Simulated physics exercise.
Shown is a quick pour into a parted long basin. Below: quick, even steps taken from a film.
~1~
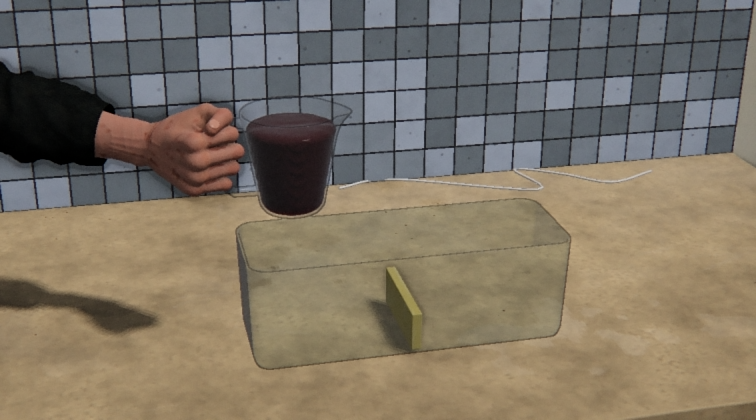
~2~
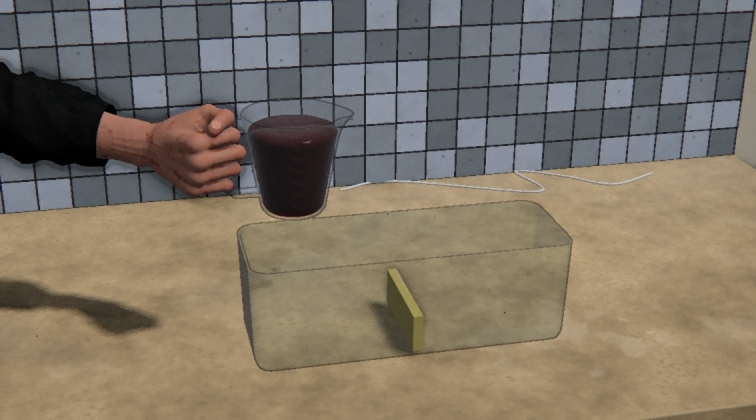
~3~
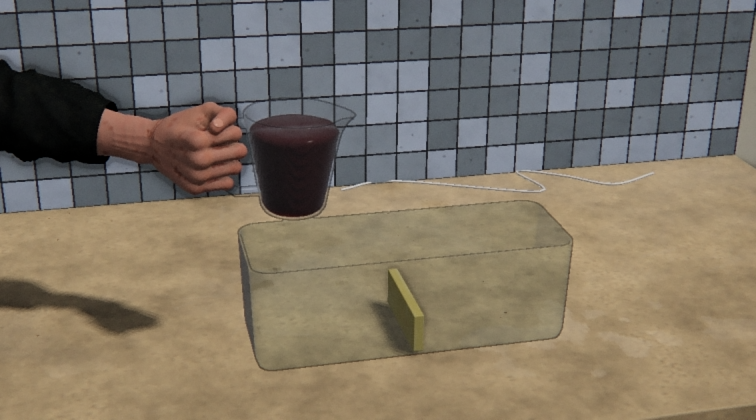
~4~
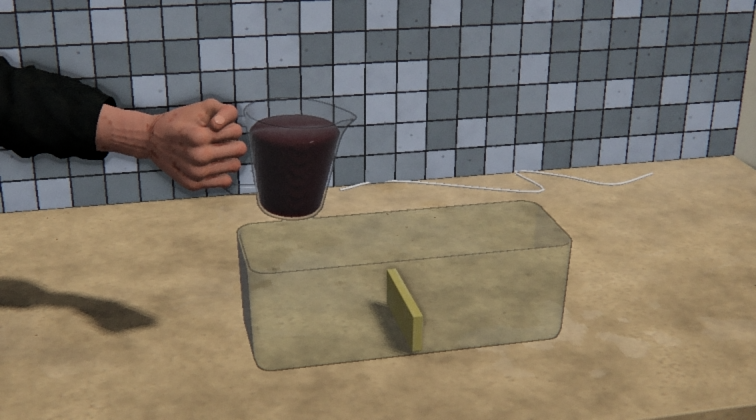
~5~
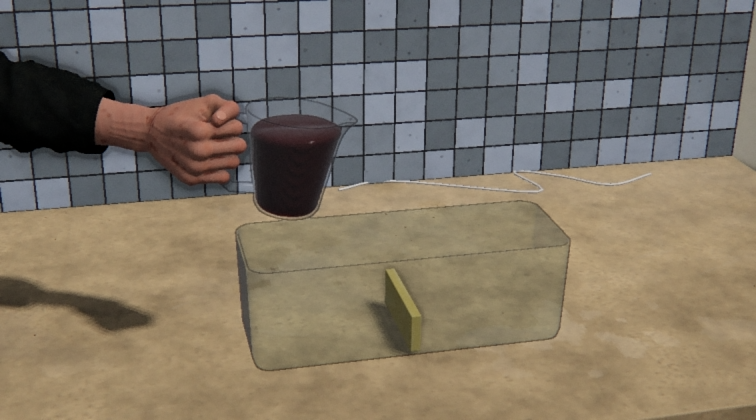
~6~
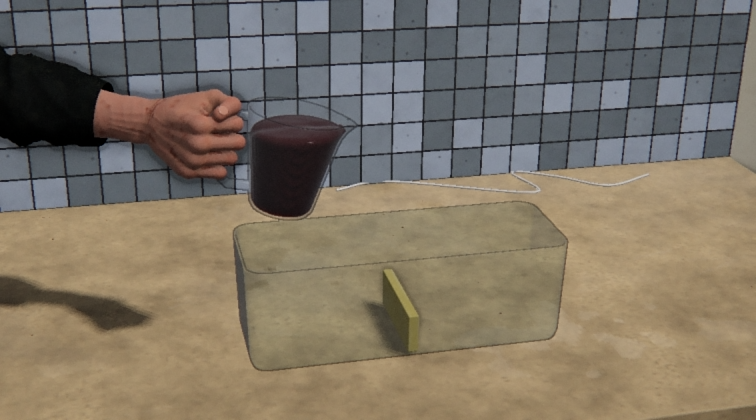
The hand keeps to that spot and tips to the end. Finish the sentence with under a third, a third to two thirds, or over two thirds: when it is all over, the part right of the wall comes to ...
When it is all over, the part right of the wall comes to a third to two thirds.
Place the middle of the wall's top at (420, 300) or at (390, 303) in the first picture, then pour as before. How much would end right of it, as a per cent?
Try one about 25 %, try two about 75 %.
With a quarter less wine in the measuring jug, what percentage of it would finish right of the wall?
It comes to near 30 per cent.
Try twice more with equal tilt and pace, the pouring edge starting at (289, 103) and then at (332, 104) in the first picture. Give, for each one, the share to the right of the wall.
Estimate, in order: 5 and 20 per cent.
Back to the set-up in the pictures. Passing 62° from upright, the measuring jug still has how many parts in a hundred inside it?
Around 75 percent remains.
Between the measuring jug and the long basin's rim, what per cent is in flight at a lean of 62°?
Estimate: Some 15 per cent.
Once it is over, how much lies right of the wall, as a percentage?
Some 50 per cent.
A moment on, the measuring jug is tipped part way and 73 per cent is still to pour, 2 is left of the wall and 10 right of it.
Next, the measuring jug is tipped on its side and 17 per cent is still to pour, 25 is left of the wall and 49 right of it.
Then the measuring jug is tipped right over and 0 per cent is still to pour, 48 is left of the wall and 51 right of it.
Later the measuring jug is tipped right over and 0 per cent is still to pour, 48 is left of the wall and 52 right of it.
Finally, 48 per cent lies left of the wall, 52 right of it and 0 outside.
